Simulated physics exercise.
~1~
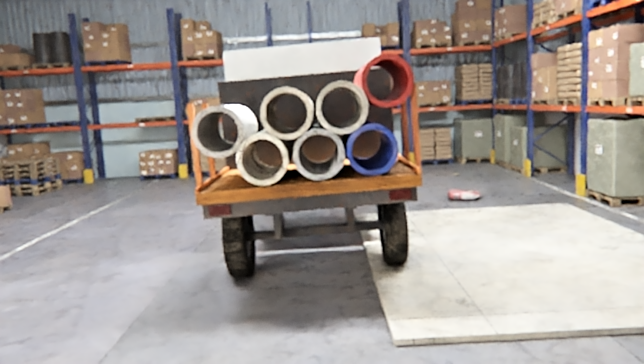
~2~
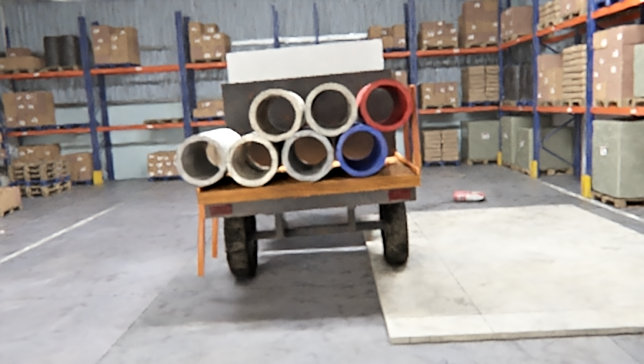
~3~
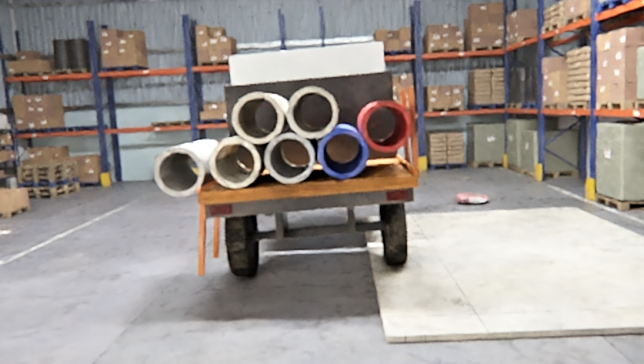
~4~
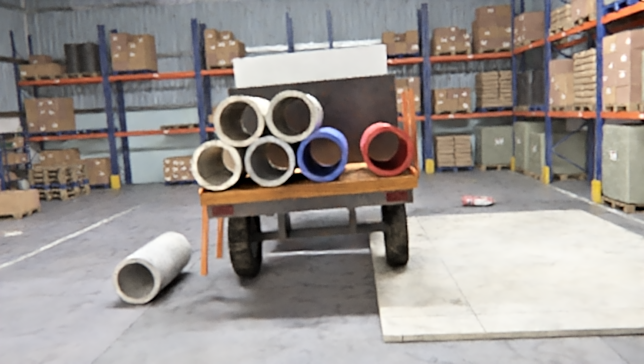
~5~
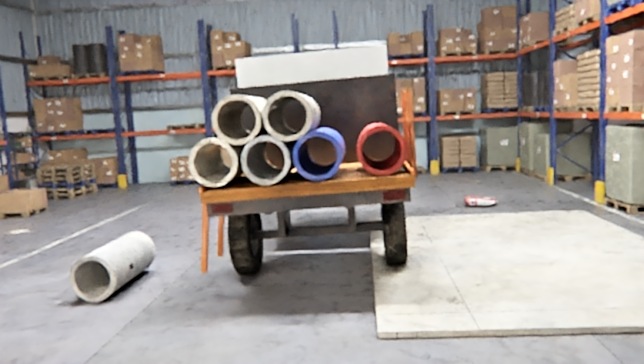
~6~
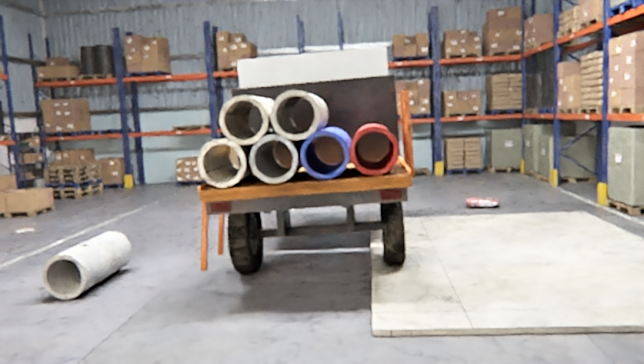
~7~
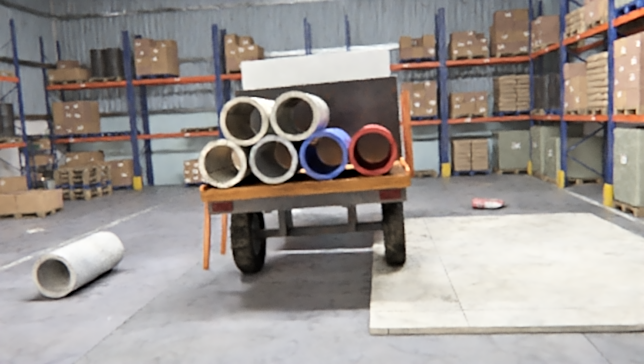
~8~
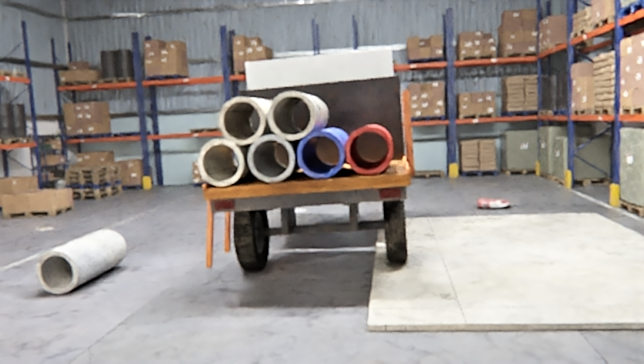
Stacked pipes shift left on a trailer and one grey pipe drops to the floor.
